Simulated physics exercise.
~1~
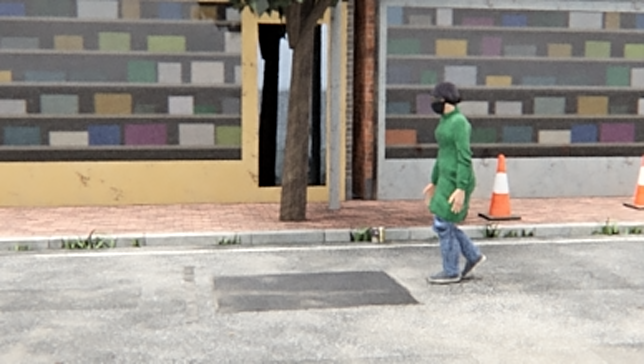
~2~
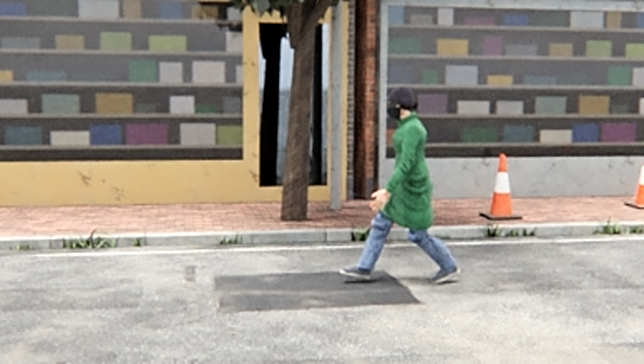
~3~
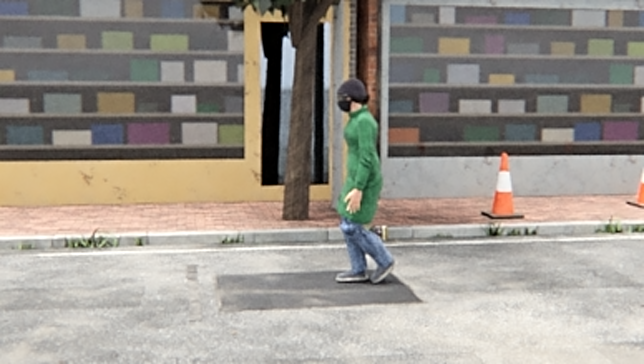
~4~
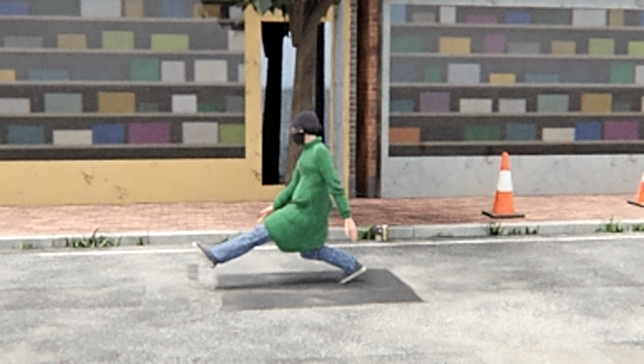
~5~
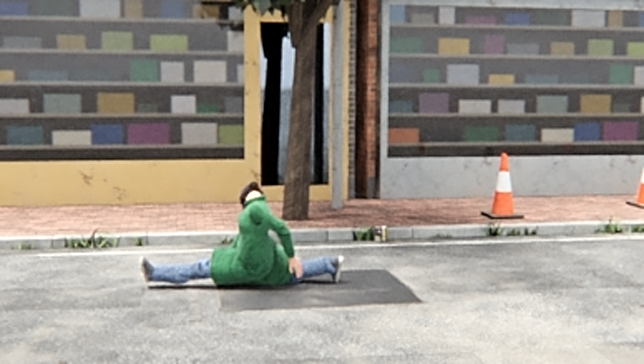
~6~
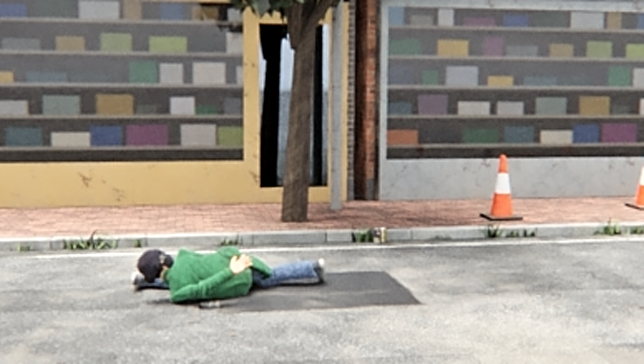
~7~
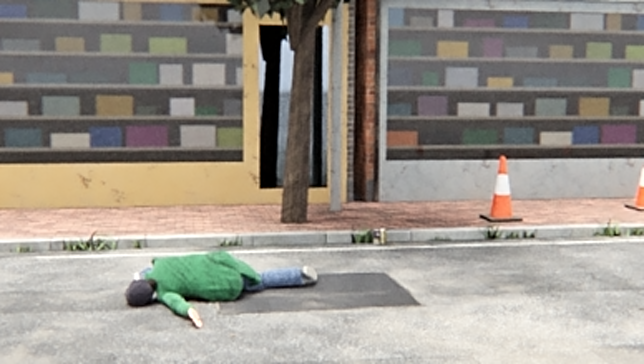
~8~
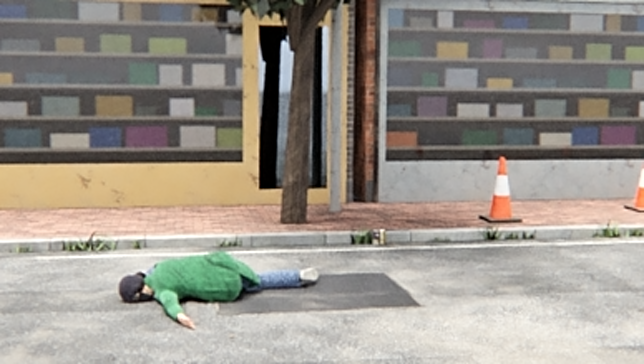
A masked walker in green strides left, drops into a split and ends lying across the dark patch's left edge.
